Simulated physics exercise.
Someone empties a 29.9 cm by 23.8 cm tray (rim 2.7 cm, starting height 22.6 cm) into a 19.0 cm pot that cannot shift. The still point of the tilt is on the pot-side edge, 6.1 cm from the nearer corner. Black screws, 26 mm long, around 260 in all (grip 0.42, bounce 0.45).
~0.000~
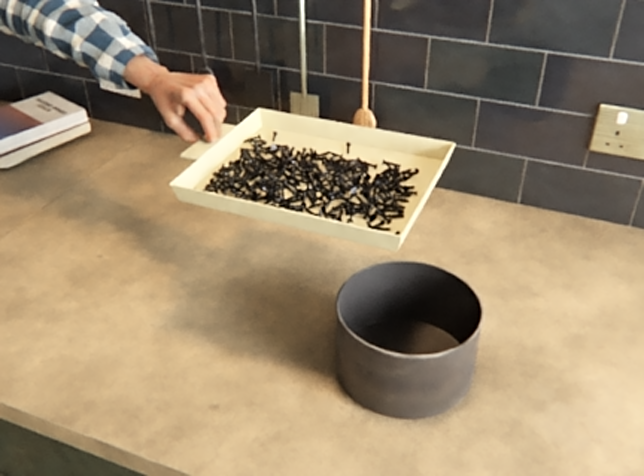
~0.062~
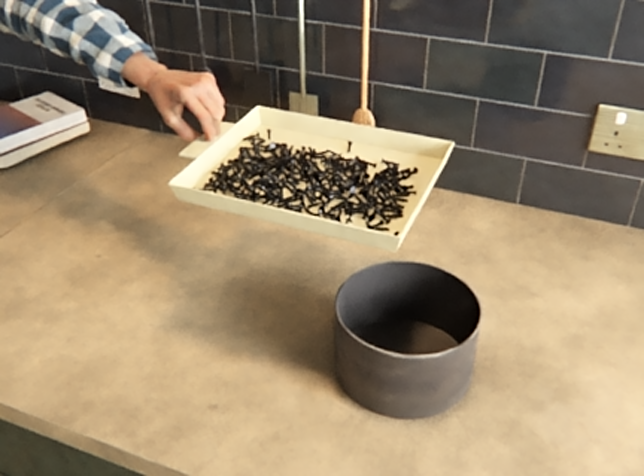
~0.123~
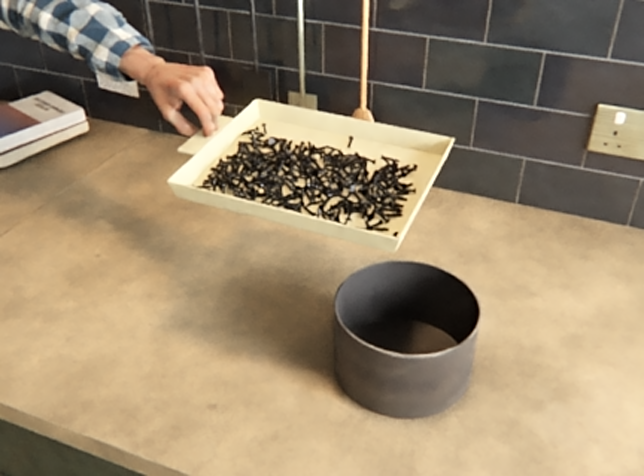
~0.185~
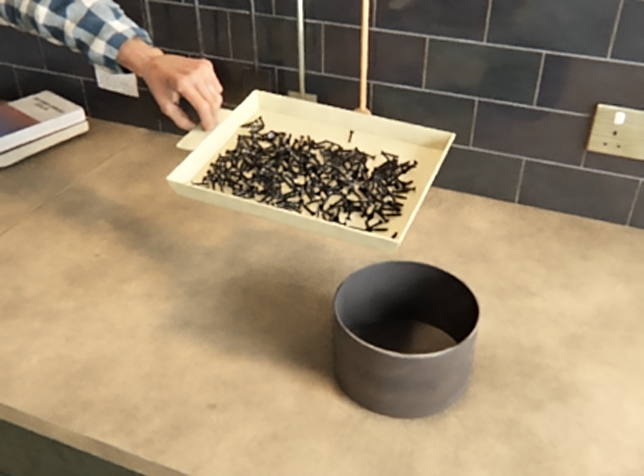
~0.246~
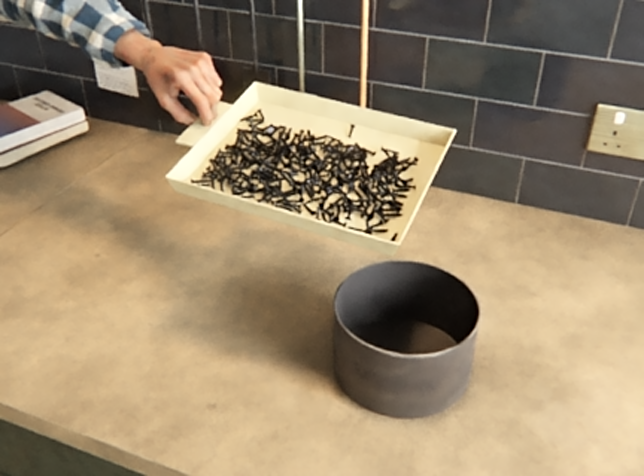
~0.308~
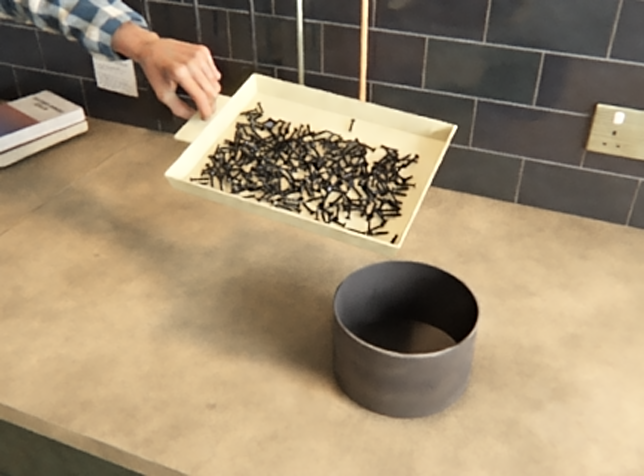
On a kitchen counter, a hand in a checked sleeve held a cream tray of small black screws above a dark round pot and slowly raised the handle side, tilting the tray slightly toward the pot.
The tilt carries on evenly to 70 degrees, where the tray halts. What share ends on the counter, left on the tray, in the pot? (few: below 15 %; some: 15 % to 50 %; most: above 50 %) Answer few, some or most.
Counter: Some, tray: Some, pot: Some.
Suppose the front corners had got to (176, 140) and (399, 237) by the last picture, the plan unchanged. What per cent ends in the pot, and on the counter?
Pot 25, counter 0.
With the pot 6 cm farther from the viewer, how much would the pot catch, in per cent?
Then about 5 per cent.
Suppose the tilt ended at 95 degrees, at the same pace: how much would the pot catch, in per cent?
In that case some 65 per cent.
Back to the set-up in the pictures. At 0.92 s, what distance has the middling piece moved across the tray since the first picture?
About 5 cm.
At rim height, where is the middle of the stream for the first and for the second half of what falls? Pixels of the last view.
At about (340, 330), then at (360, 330).
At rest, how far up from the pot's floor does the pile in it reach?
Roughly 2.0 cm.
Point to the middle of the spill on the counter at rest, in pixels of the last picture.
Around (307, 411).
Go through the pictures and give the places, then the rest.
The first frame shows tray tilt 0 degrees, front corners at (177, 182) and (398, 232); middle of the pieces at (313, 183); pot at (409, 304).
The second frame shows tray tilt 1 degrees, front corners at (176, 182) and (397, 233); middle of the pieces at (312, 183).
The third frame shows tray tilt 3 degrees, front corners at (175, 179) and (396, 234); middle of the pieces at (311, 180).
The fourth frame shows tray tilt 6 degrees, front corners at (174, 177) and (395, 237), lowest corner right front; middle of the pieces at (311, 177).
The fifth frame shows tray tilt 8 degrees, front corners at (173, 175) and (395, 239), lowest corner right front; middle of the pieces at (311, 174).
The sixth frame shows tray tilt 11 degrees, front corners at (172, 173) and (395, 242), lowest corner right front; middle of the pieces at (310, 171); pot at (406, 304). Its pace works out near 45 degrees a second.
After 0.92 s, tilt 39 degrees; the tray holds 100 %, the pot 0 %.
After 1.32 s, tilt 57 degrees; the tray holds 100 %, the pot 0 %.
Then, at 1.81 s, tilt 70 degrees; the tray holds 80 %, the pot 5 %.
In the end, at 3.3 s, counter 30 %, tray 40 %, pot 30 %.
